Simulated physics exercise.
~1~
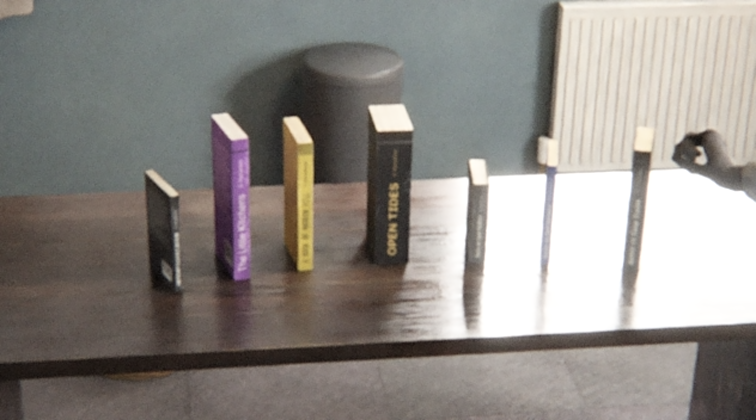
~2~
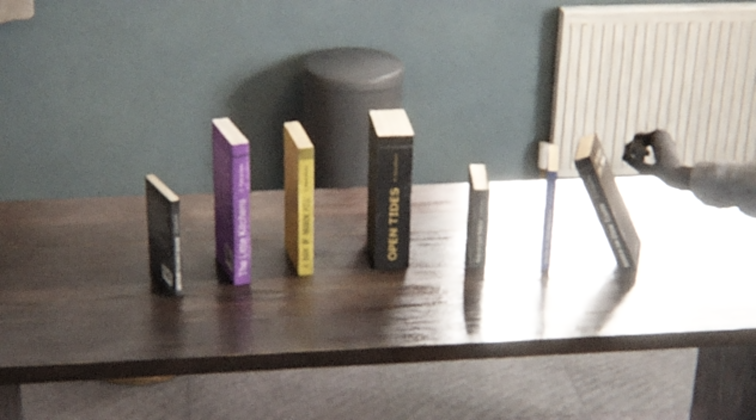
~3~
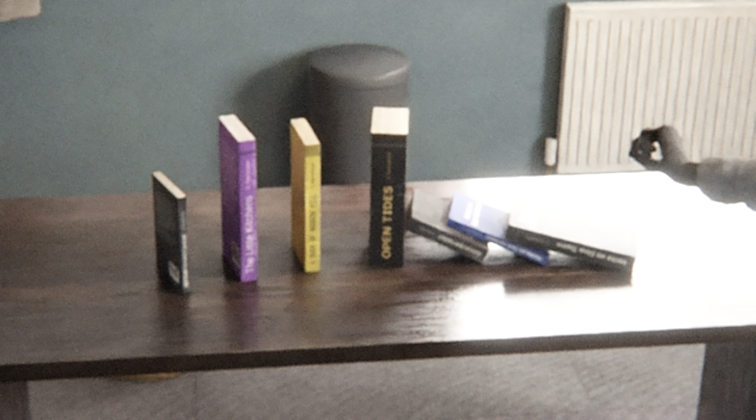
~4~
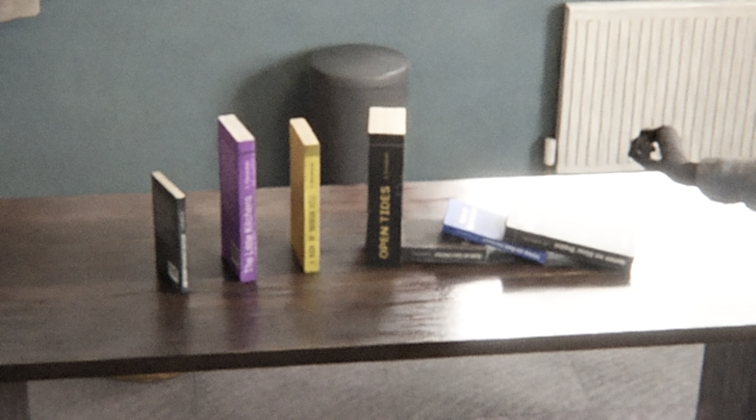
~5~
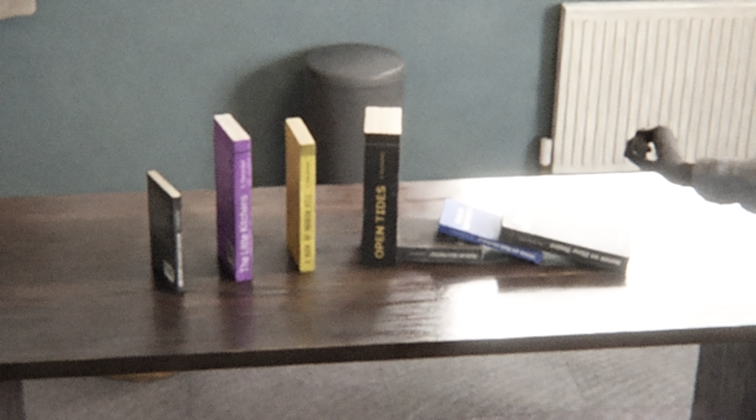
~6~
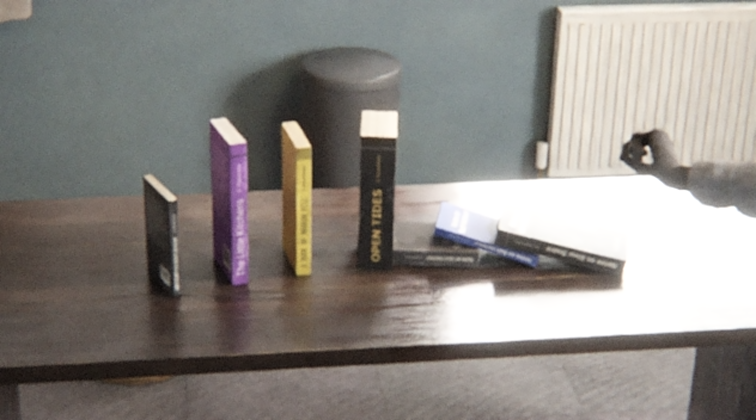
A pushed book topples left, knocking down two more, while four books stay standing.
